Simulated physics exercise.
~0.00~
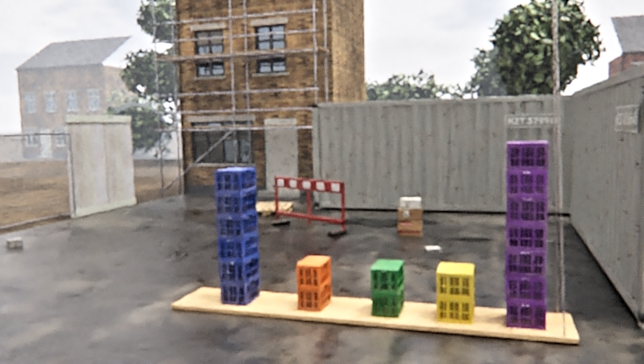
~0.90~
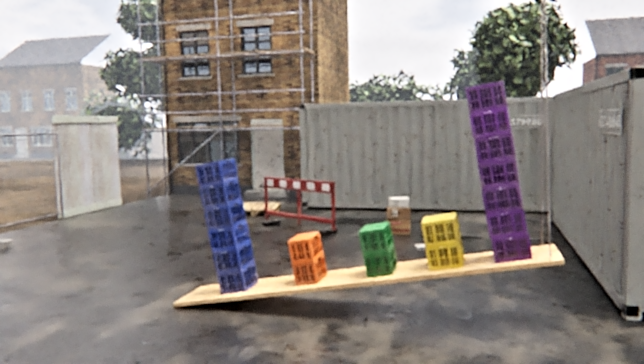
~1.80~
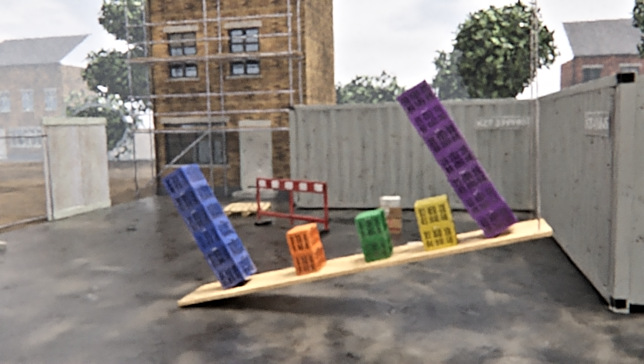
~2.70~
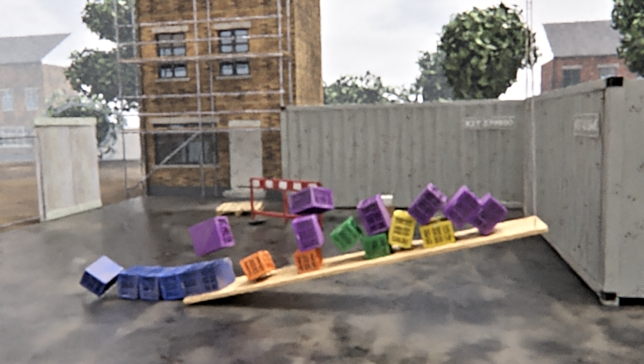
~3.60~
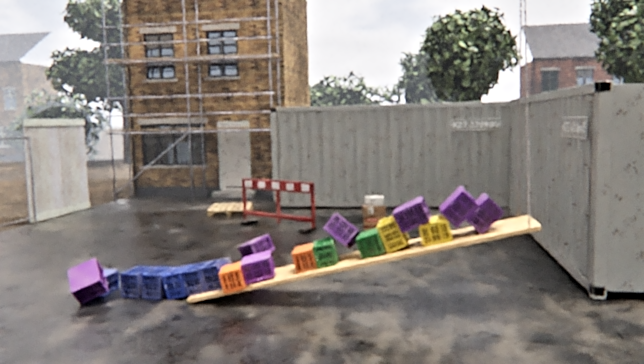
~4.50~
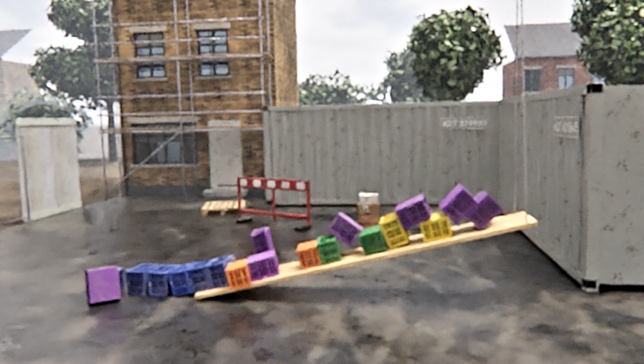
A long pale deck carries five piles of crates across a wet yard, seen from the front with grey containers, a scaffolded brick building and a red-and-white barrier behind. From left to right stand a tall blue pile, short orange, green and yellow ones, and a taller purple column. The deck's right end rises, and the blue and purple columns lean left. Both topple leftward, the blue crates landing in a row on the ground while purple ones tumble over the short piles. The deck stays tilted with crates of every colour strewn along it, and one purple crate rests beyond the blue row.
